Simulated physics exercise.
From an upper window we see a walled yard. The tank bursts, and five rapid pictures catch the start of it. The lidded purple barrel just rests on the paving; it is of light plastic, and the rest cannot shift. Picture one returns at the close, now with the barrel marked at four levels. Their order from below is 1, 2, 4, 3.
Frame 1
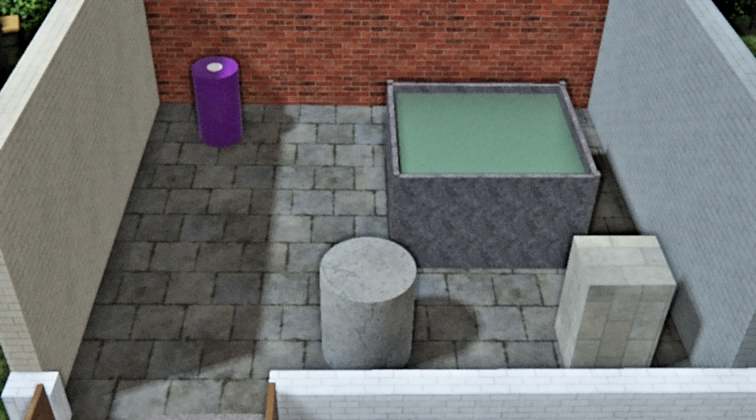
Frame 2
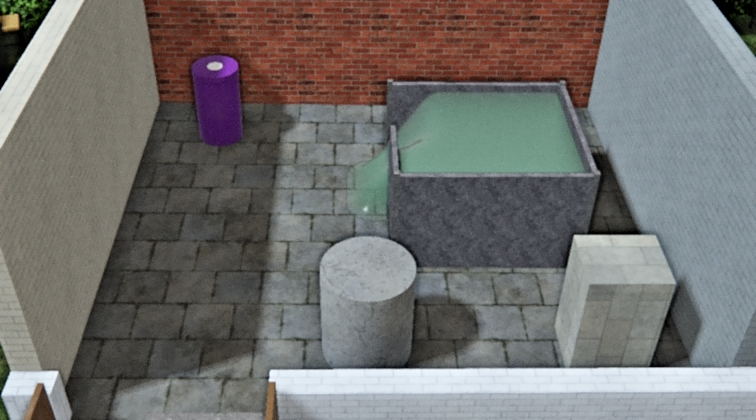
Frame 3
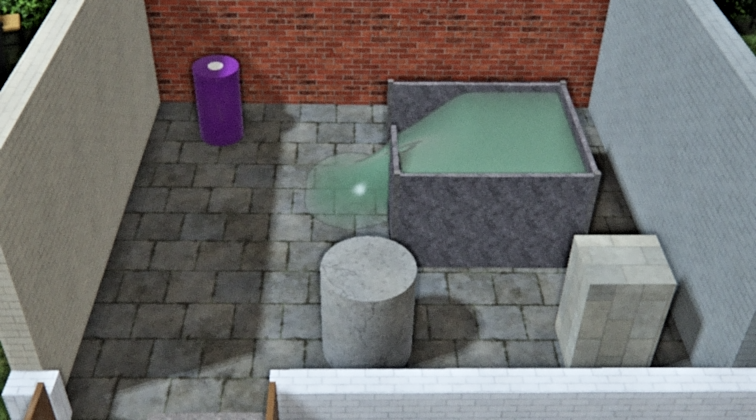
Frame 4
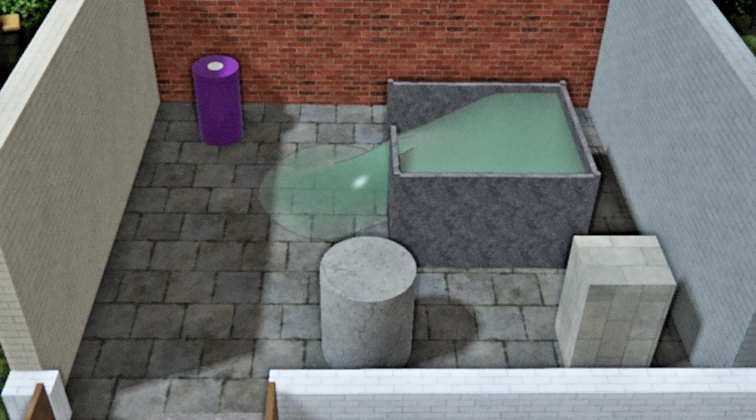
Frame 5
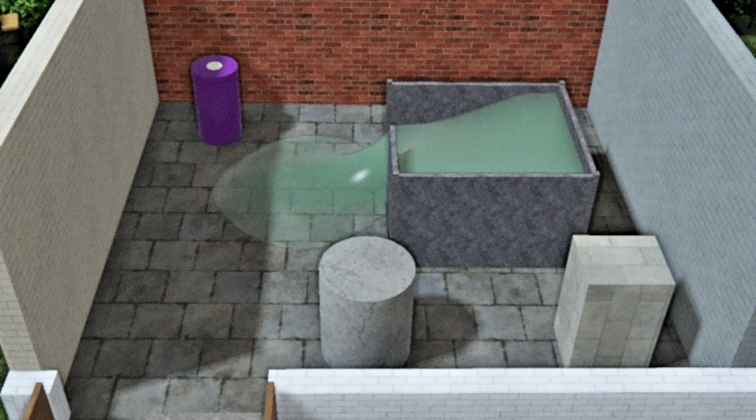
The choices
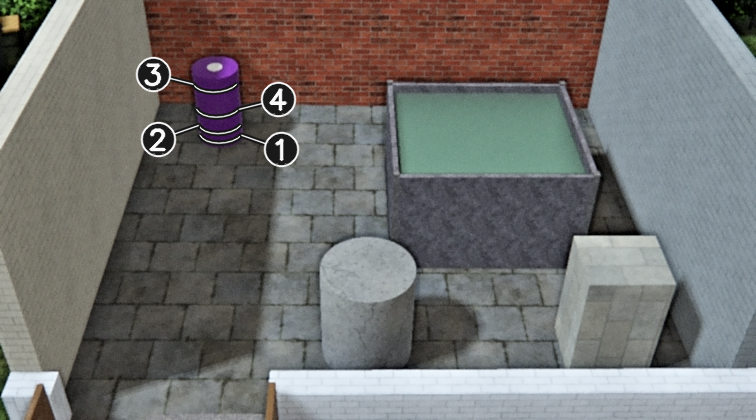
Green water pours from the left side of a square tank and spreads across the paving.
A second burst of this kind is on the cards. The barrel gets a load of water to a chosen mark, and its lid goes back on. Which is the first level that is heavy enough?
3.
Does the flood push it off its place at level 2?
Yes, that goes wrong.
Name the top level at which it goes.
Level 4.
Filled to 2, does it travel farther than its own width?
Yes.
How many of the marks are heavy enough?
One of them.
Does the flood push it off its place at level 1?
Yes, that goes wrong.
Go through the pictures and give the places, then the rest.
The first picture shows lid of the purple barrel at (214, 68); tank full, its middle at (485, 133); open gate at (166, 376).
In the second picture, 2 % of the ground under water, its edge towards the barrel at (361, 165).
In the third picture, 5 % of the ground under water, its edge towards the barrel at (327, 161).
In the fourth picture, 8 % of the ground under water, its edge towards the barrel at (287, 161).
The fifth picture shows lid of the purple barrel at (214, 66); 13 % of the ground under water, its edge towards the barrel at (265, 148).
In white, 1 at (218, 143); 2 at (217, 133); 3 at (213, 92); 4 at (215, 117); from the bottom up 1, 2, 4, 3.
With 1, it is pushed about 4 times its own width away.
With 2, it is pushed about twice its own width away.
With 3, it does not move.
With 4, it is pushed about twice its own width away.
